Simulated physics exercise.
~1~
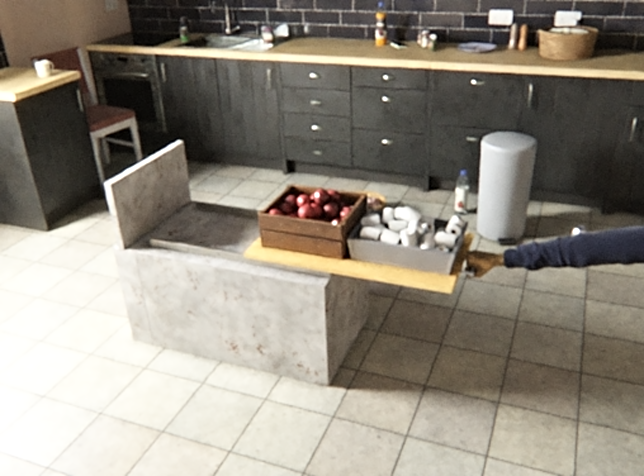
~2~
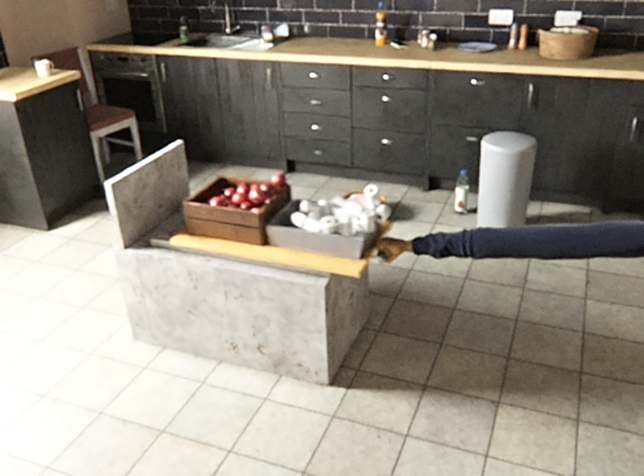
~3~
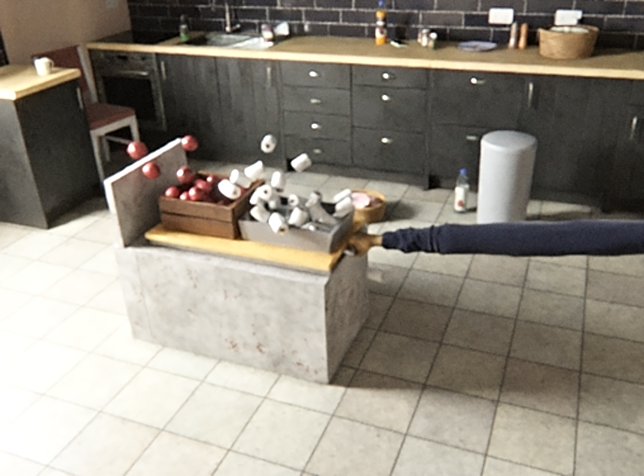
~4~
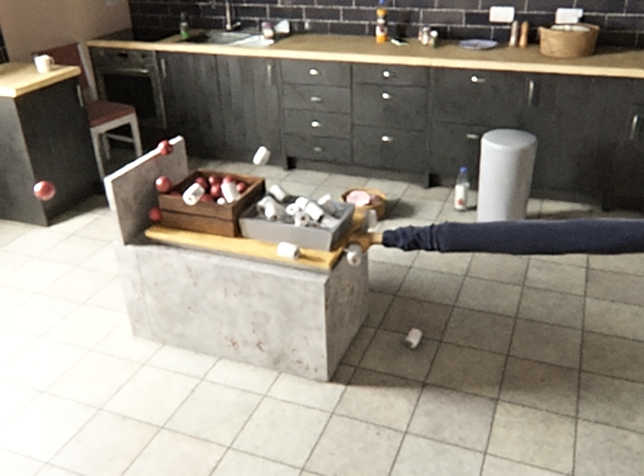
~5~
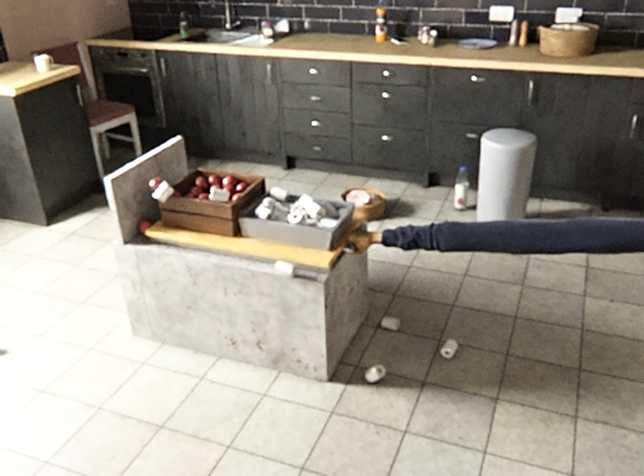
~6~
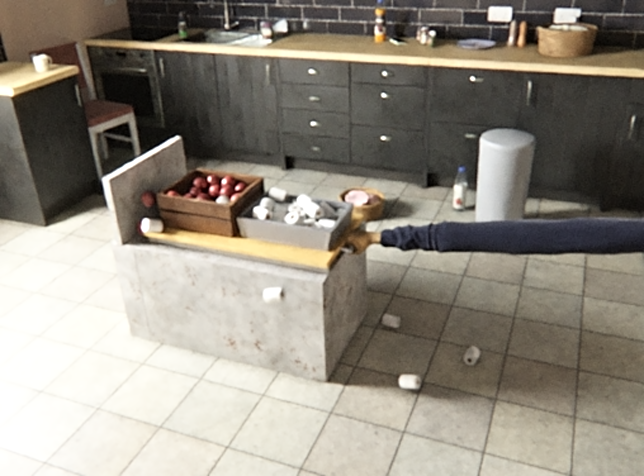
A dark-sleeved arm reaches in from the right of a kitchen with dark cabinets and a pale tiled floor, seen from above by a slightly swaying camera. It grips a yellowish pull-out shelf on a grey concrete-like unit, carrying a wooden box of red apples and, to its right, a grey box of white paper rolls. The arm shoves the shelf leftward until it stops beneath the raised back panel. Apples and rolls fly up and leftward, some rolls landing among the apples. Others tumble over the edges, and several rolls end scattered on the tiles while both boxes stay mostly full.
